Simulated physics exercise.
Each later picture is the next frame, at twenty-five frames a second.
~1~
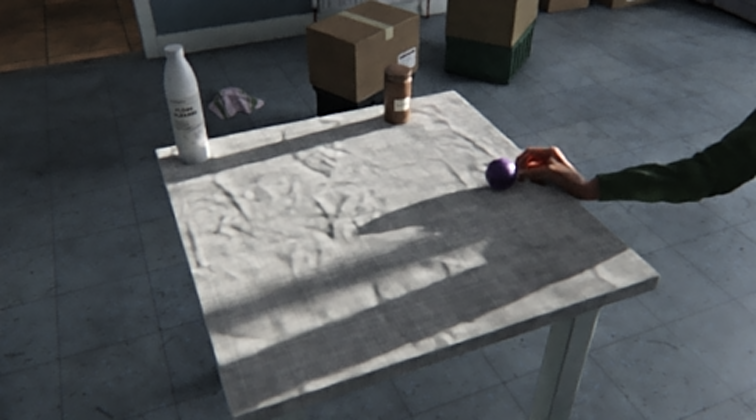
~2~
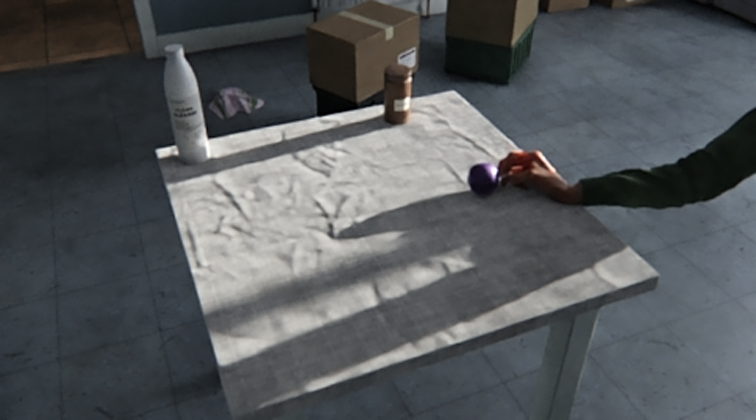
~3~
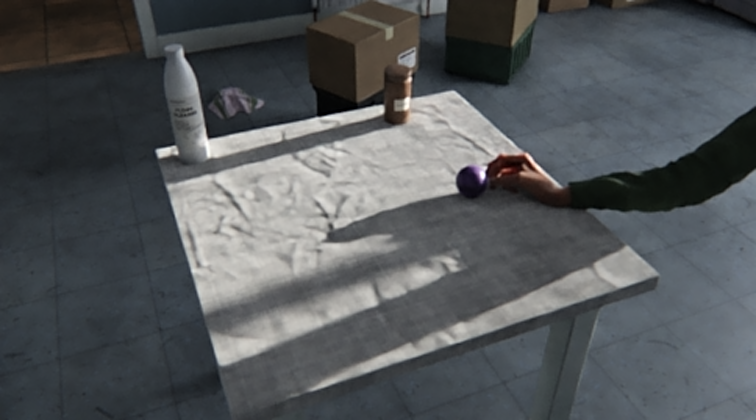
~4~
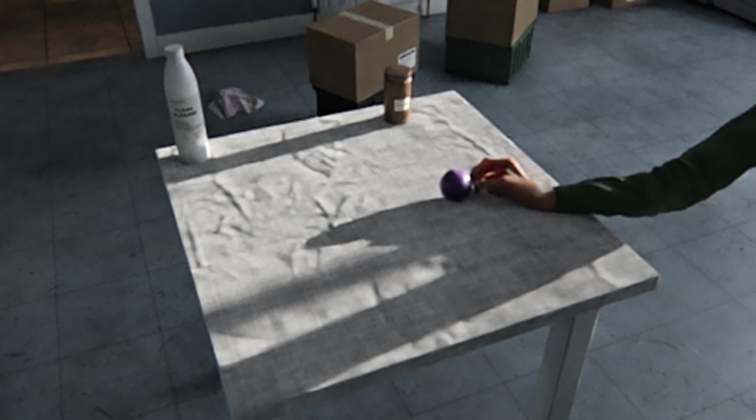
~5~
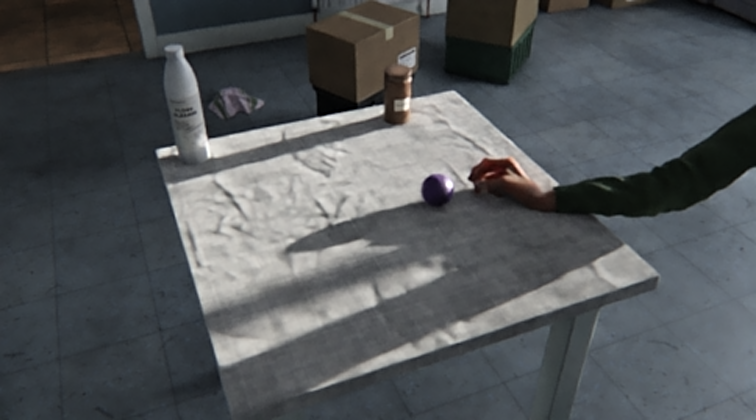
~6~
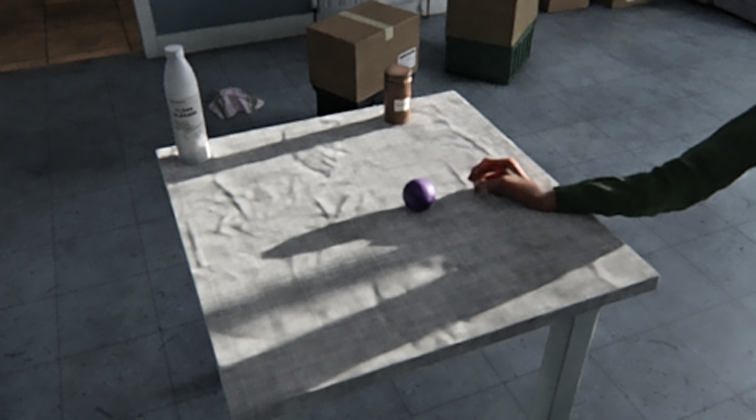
At first, a hand in a dark green sleeve holds a purple ball near the right side of a cloth-covered table, with a white bottle and a brown jar standing behind. The hand pushes the ball left, then stays still while the ball rolls away from its fingers across the cloth.
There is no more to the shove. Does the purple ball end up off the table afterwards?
Yes. It quits the table.
Then, 0.20 s after the last picture, purple ball rolled well along near (326, 218).
Then, 0.60 s after the last picture, purple ball now off the table.
Then, 0.90 s after the last picture, things are still on the move.
By the end, off the table, purple ball.
